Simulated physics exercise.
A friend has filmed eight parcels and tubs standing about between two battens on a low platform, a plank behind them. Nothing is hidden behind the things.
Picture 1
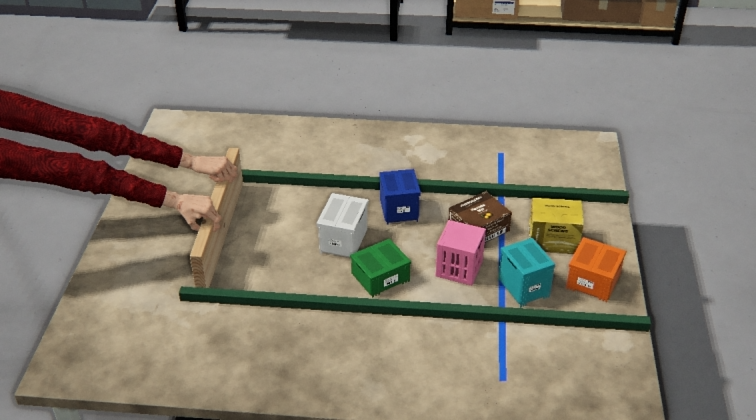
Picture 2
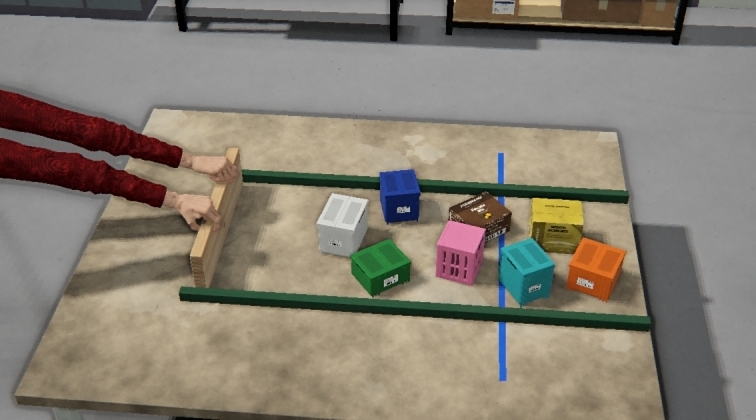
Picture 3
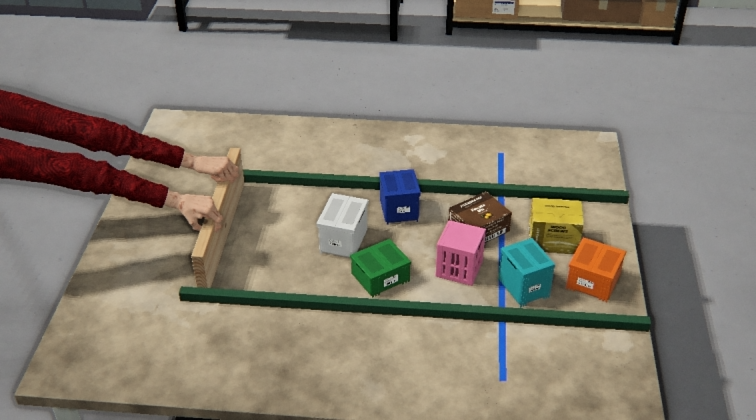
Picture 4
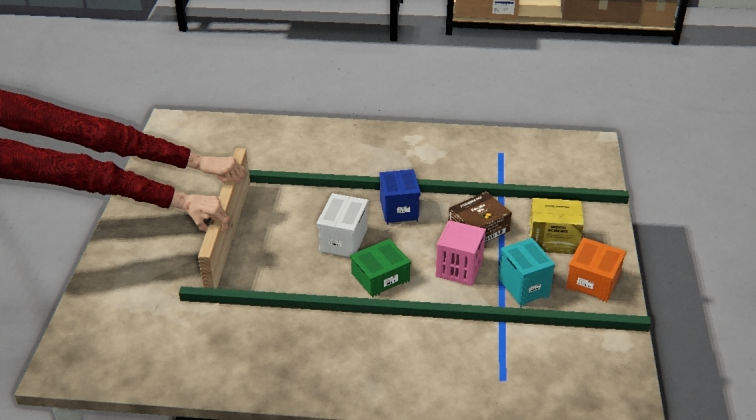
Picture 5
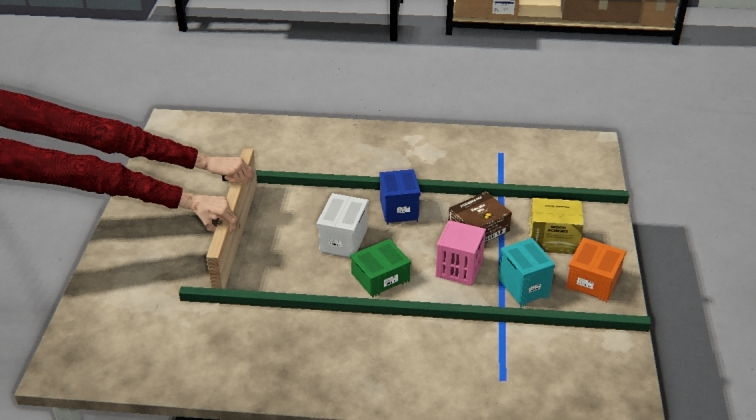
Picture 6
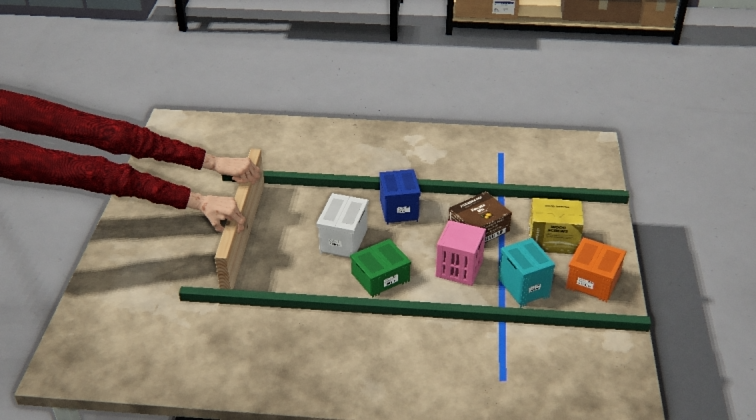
Two hands in red knitted sleeves hold an upright wooden plank at the left of a mottled, low platform, seen from above at an angle. Between two dark green battens stand white, blue, green, pink and brown containers, with yellow, turquoise and orange ones farther right by a blue tape line. The hands slide the plank slightly rightward, touching nothing, while the containers and camera stay still.
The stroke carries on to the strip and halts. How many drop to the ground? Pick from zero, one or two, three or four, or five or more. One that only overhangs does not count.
The number that fall off is zero.
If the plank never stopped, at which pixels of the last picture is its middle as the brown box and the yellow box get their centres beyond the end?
For the brown box at (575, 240), for the yellow box at (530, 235).
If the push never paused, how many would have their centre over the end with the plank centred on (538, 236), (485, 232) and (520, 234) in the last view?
In that order 2, 0 and 0.
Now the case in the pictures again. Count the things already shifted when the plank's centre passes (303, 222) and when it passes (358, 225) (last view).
The counts are 0 and 2.
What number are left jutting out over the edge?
That would be 0.
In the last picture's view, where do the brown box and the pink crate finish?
Near (567, 214) and (564, 252).
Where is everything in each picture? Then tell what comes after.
In the first frame, orange tote (596, 270); yellow box (555, 226); turquoise tote (526, 273); plank (219, 217); tape (502, 252).
In the second frame, yellow box (555, 226); plank (219, 217).
In the third frame, turquoise tote (526, 273); pink crate (460, 253).
In the fourth frame, orange tote (596, 270); blue tote (400, 197).
In the fifth frame, yellow box (555, 226); brown box (480, 219).
In the sixth frame, orange tote (596, 270); yellow box (555, 226); turquoise tote (526, 273); plank (242, 218); tape (502, 252).
Early on, none off yet; orange tote at rest near (596, 270); yellow box at rest near (555, 226); turquoise tote at rest near (526, 273).
Finally, the number that fall off is zero.
